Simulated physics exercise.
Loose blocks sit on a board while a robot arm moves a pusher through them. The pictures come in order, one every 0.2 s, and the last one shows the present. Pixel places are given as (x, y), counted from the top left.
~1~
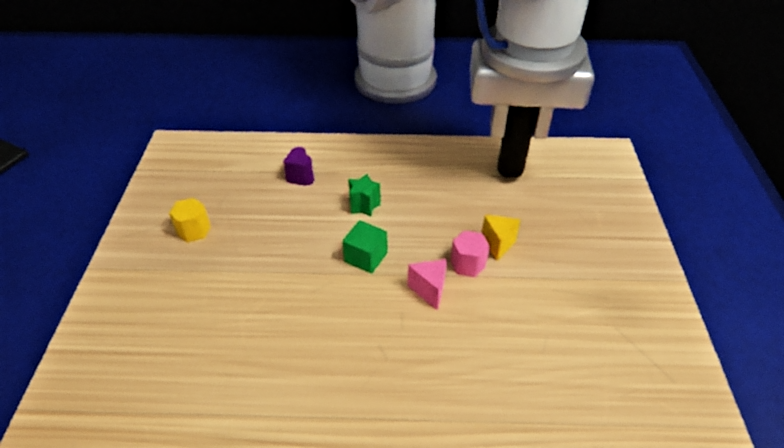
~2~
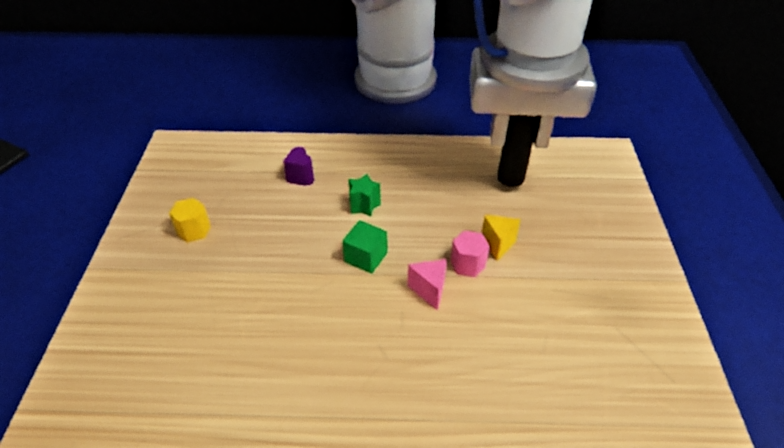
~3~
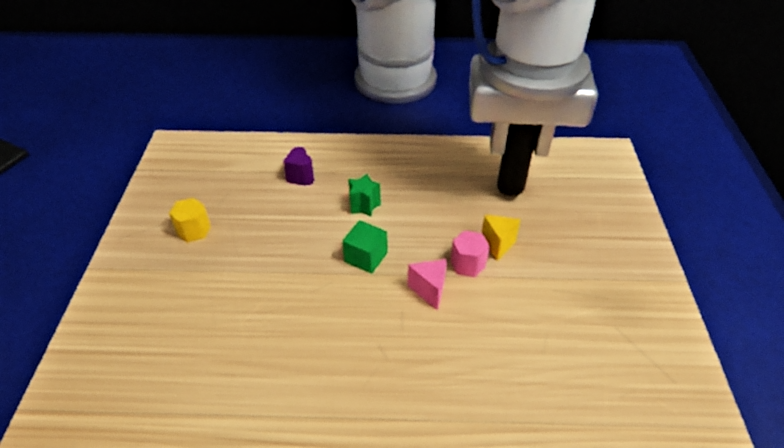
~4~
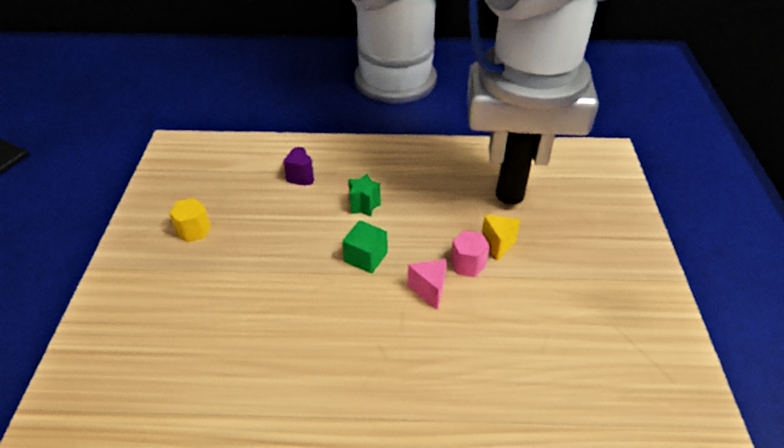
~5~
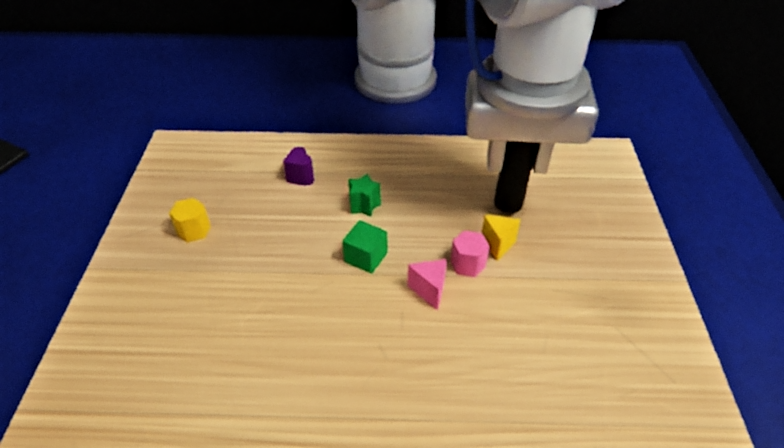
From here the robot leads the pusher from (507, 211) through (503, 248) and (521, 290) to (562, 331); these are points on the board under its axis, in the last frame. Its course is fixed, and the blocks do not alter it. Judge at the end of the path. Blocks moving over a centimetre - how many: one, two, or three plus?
I'm going with one.
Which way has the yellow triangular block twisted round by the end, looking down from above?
In a top view, it turns clockwise.
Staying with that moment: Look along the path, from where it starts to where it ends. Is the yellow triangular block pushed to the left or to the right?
The answer is right.
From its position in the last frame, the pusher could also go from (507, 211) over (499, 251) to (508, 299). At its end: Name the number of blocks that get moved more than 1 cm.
The count will be 1.
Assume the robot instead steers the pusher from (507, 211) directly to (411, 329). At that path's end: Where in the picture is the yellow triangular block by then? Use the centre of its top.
Its top face will be centred at roughly (505, 248).
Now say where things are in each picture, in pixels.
In the first frame, pusher tip (510, 170); block tops, pink triangular block (431, 271); pink hexagonal block (471, 243); yellow triangular block (502, 224).
In the second frame, pusher (511, 178); blocks unchanged.
In the third frame, pusher (511, 187); blocks unchanged.
In the fourth frame, pusher (510, 195); blocks unchanged.
In the fifth frame, pusher (509, 203); pink triangular block (431, 271); pink hexagonal block (471, 243); yellow triangular block (502, 224).
The first path, step by step. One third of the way, pusher (504, 241); yellow triangular block (499, 246), turned 15° clockwise.
Two thirds of the way, pusher (523, 284); pink hexagonal block (469, 244), turned 15° clockwise; yellow triangular block (494, 270), turned 55° clockwise.
At the end, pusher (565, 324); pink triangular block in place; pink hexagonal block (469, 244), turned 15° clockwise; yellow triangular block (494, 270), turned 55° clockwise.
